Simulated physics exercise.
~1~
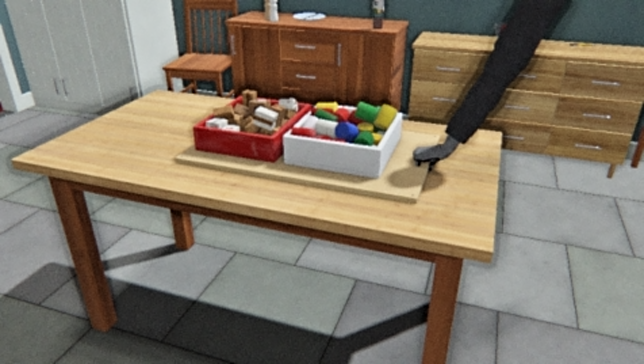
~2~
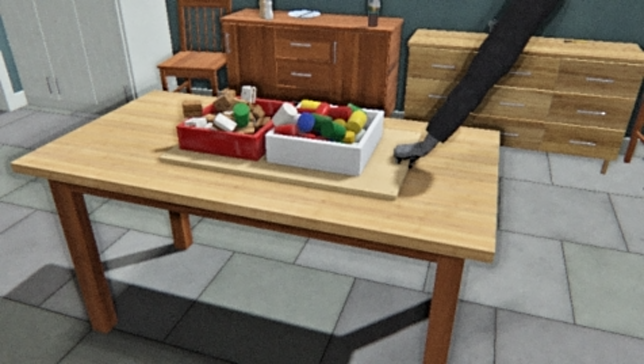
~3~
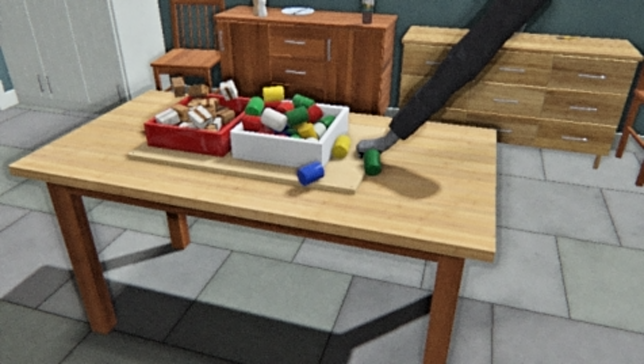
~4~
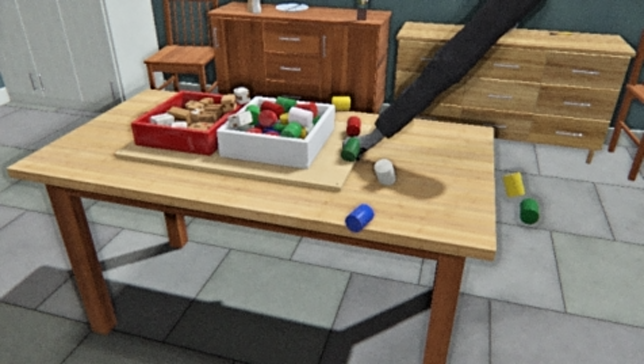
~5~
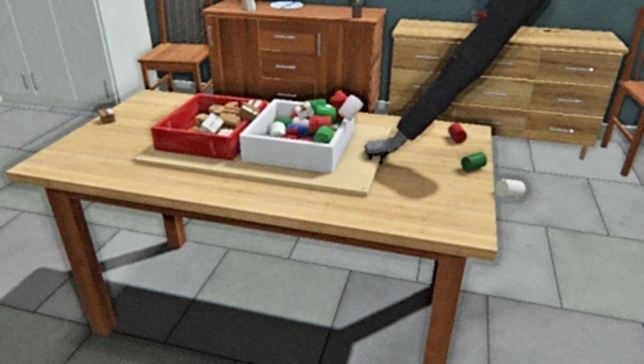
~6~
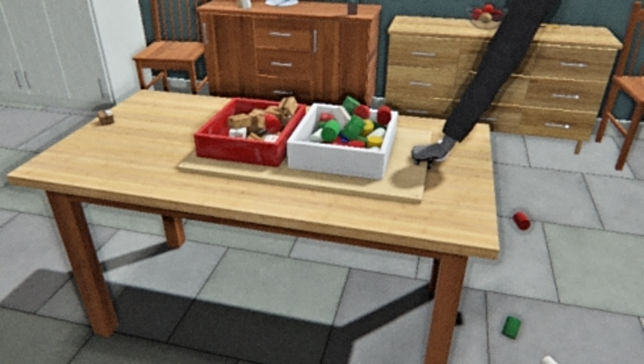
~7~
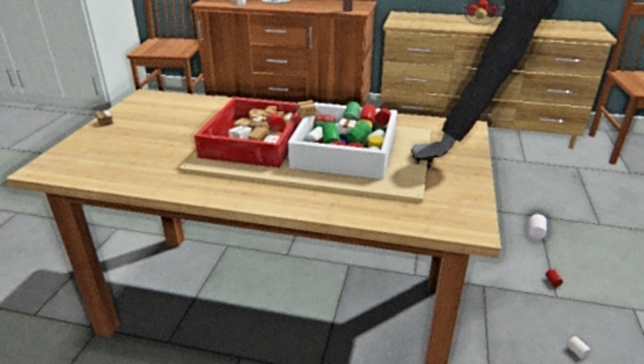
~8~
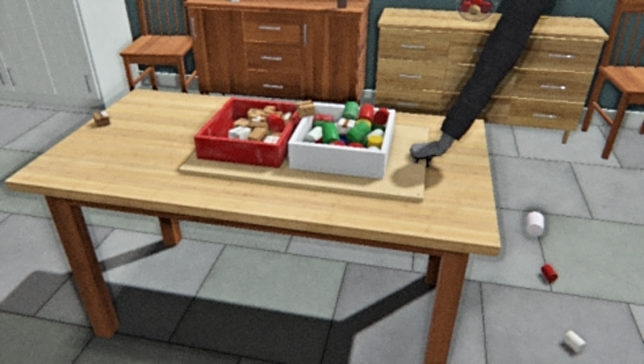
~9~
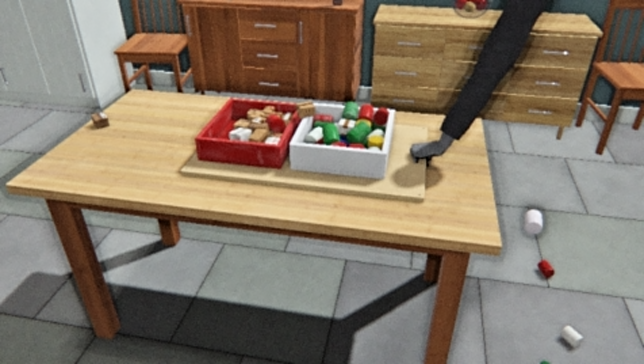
The clip opens on a wooden table where a dark-sleeved arm reaches toward a board carrying a red crate of small brownish parcels and a white crate of colourful jars. The board slides left, and the loose contents jostle and heap up. Several jars spill over the white crate's right side, a blue one rolling toward the table's front edge while others drop to the floor. The board then moves back right as more jars tumble off the table. Finally the board rests near its starting place, with both crates still holding most of their contents, a small brown piece at the table's left, and stray jars scattered on the tiles.
